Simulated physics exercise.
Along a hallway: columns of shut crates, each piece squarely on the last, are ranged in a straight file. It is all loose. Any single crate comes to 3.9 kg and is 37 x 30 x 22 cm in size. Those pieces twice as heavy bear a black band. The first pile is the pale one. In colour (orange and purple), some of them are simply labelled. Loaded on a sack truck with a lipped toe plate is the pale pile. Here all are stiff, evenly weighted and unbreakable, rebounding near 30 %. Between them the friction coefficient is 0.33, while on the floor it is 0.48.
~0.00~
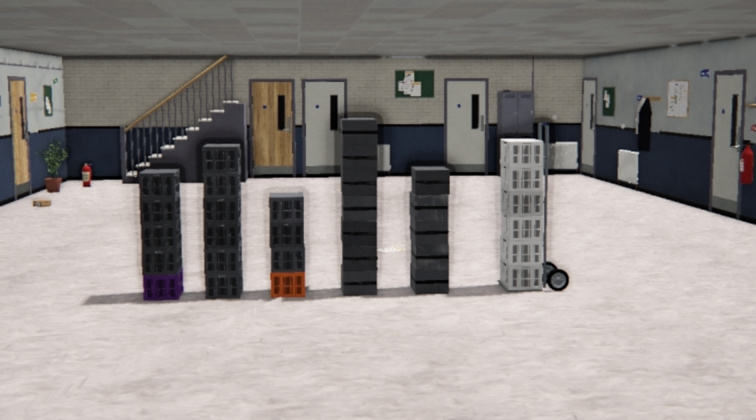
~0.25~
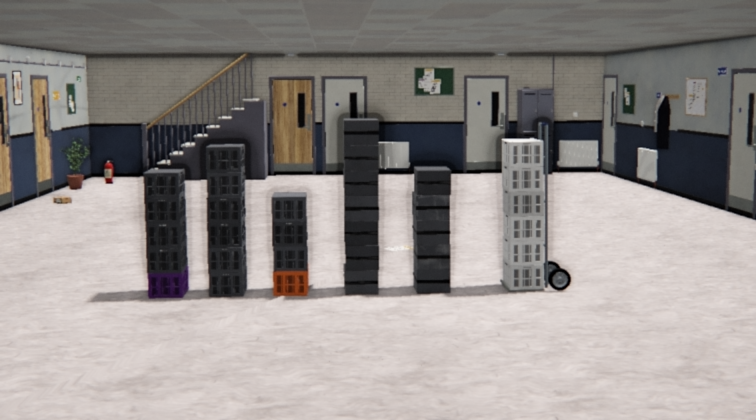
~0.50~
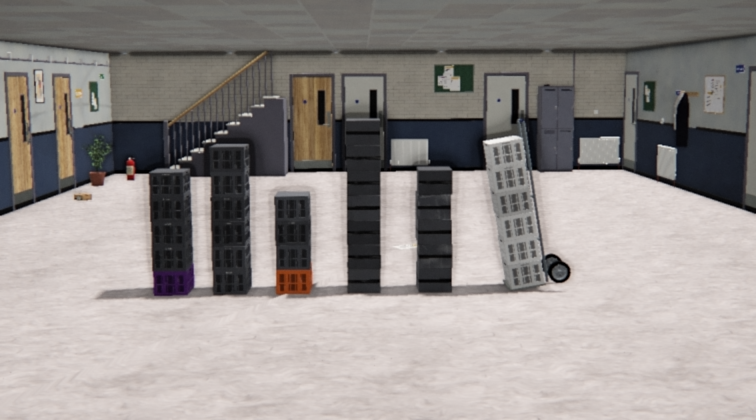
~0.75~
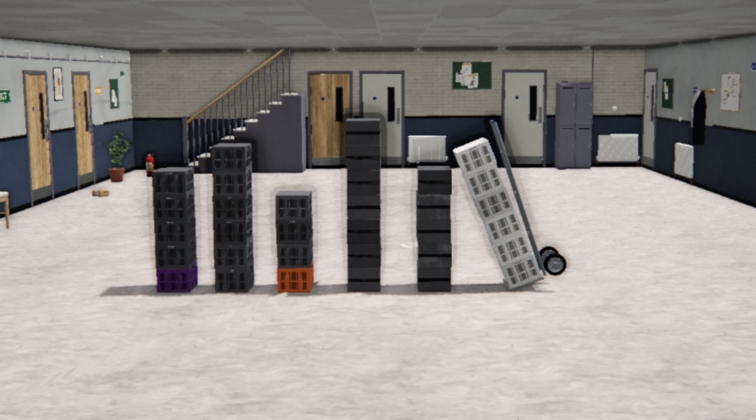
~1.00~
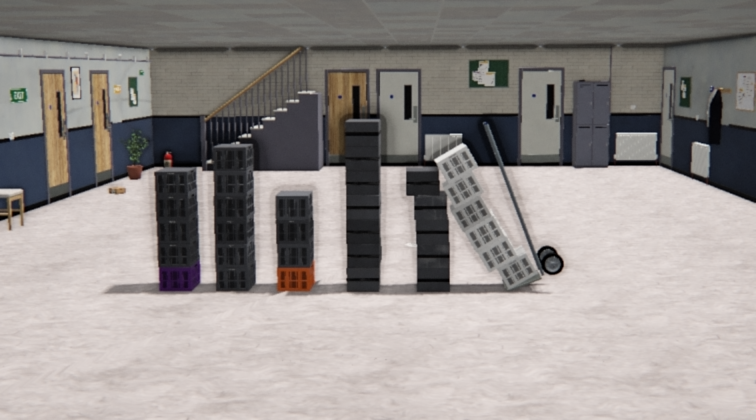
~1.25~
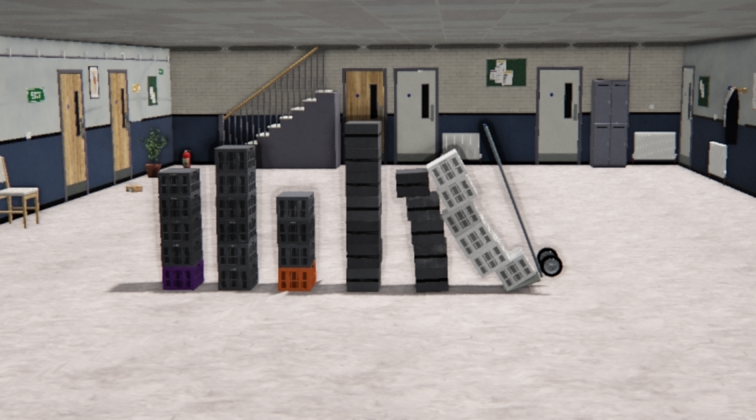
A pale crate stack on a sack truck tips left and leans against a dark stack.
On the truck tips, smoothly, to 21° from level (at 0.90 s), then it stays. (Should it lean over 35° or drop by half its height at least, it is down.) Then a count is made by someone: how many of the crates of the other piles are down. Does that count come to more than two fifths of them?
The toll never reaches two fifths.
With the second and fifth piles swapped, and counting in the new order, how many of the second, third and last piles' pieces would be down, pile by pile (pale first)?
Down per pile: Second 5, third 7, last 5.
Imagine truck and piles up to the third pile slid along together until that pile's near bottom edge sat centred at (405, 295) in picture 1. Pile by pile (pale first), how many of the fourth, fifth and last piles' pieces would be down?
Pile by pile, fourth 0, fifth 0, last 0.
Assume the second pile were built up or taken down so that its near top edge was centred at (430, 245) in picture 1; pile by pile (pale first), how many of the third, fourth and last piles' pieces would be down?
Third 0, fourth 0, last 0.
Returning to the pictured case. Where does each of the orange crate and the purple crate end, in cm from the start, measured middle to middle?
Net displacement (cm, approx.): Orange = 0; purple = 0.
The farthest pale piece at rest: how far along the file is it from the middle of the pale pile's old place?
Something like 90 cm along the file.
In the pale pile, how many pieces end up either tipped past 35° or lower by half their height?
6.
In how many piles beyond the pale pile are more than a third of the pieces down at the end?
All told, the figure is 0.
After 1.36 s, 2 of the pale pile down; none of the 27 other crates down, 5 disturbed.
After 1.56 s, 6 of the pale pile down; none of the 27 other crates down, 5 disturbed.
After 2.04 s, 6 of the pale pile down; none of the 27 other crates down, 8 disturbed.
At rest (2.5 s), 6 of the pale pile down; none of the 27 other crates down, 9 disturbed; orange crate unmoved; purple crate unmoved. That is 0 per cent. As the last picture would show them, middles, orange crate near (298, 275), purple crate near (183, 274).
